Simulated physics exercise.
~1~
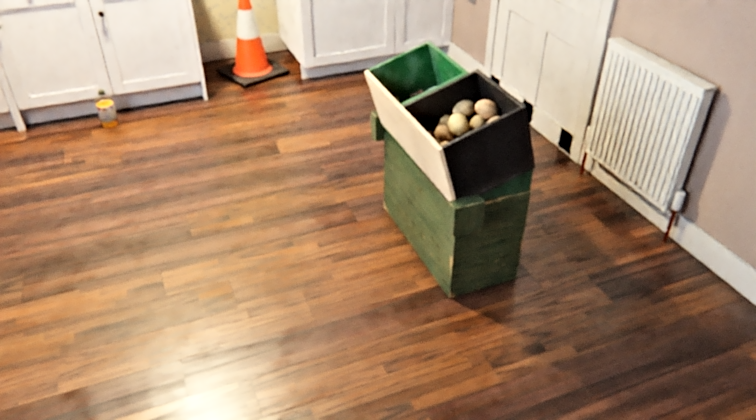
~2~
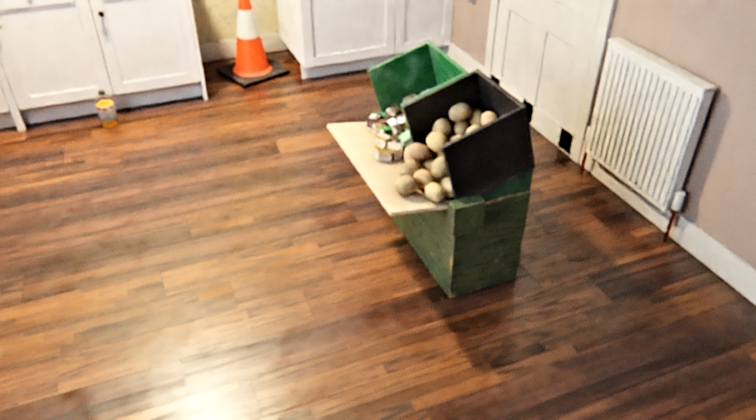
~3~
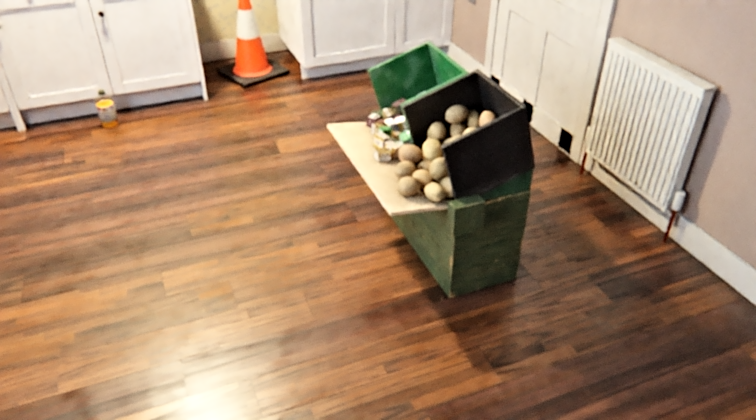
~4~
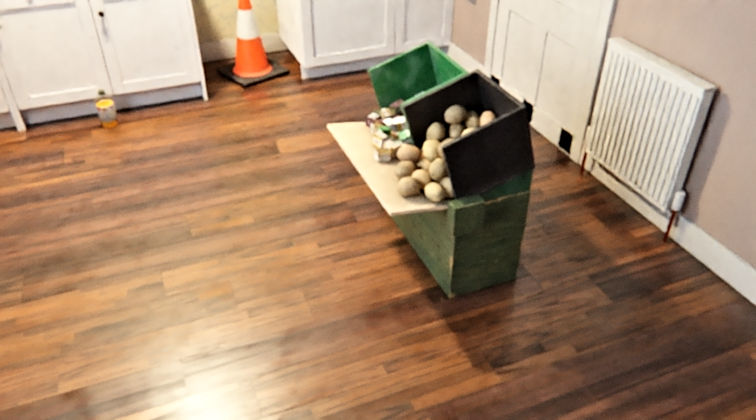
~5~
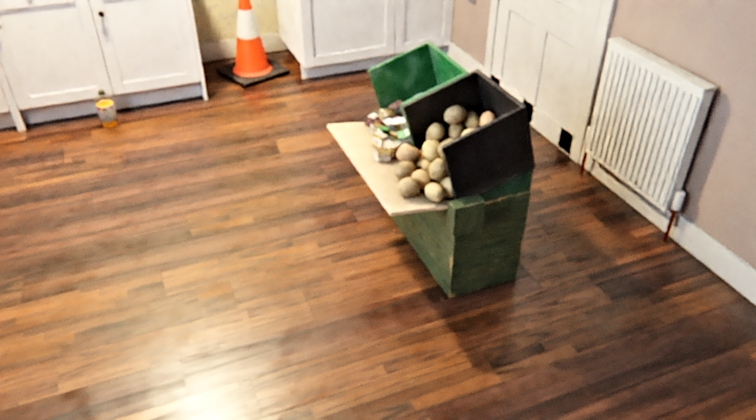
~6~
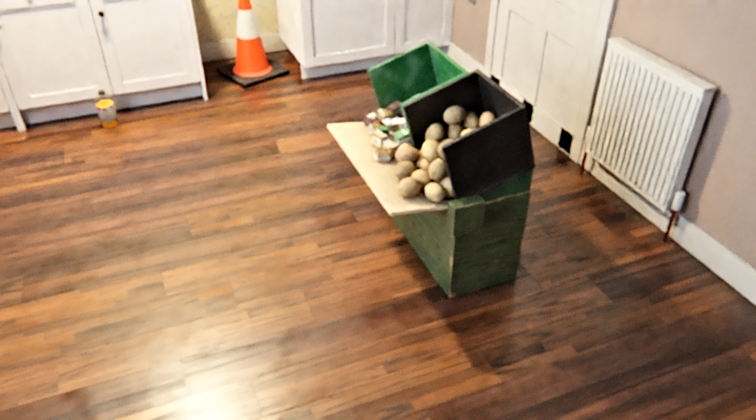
A green stand's front flap swings down, and potatoes and small cartons slide onto it and stay.
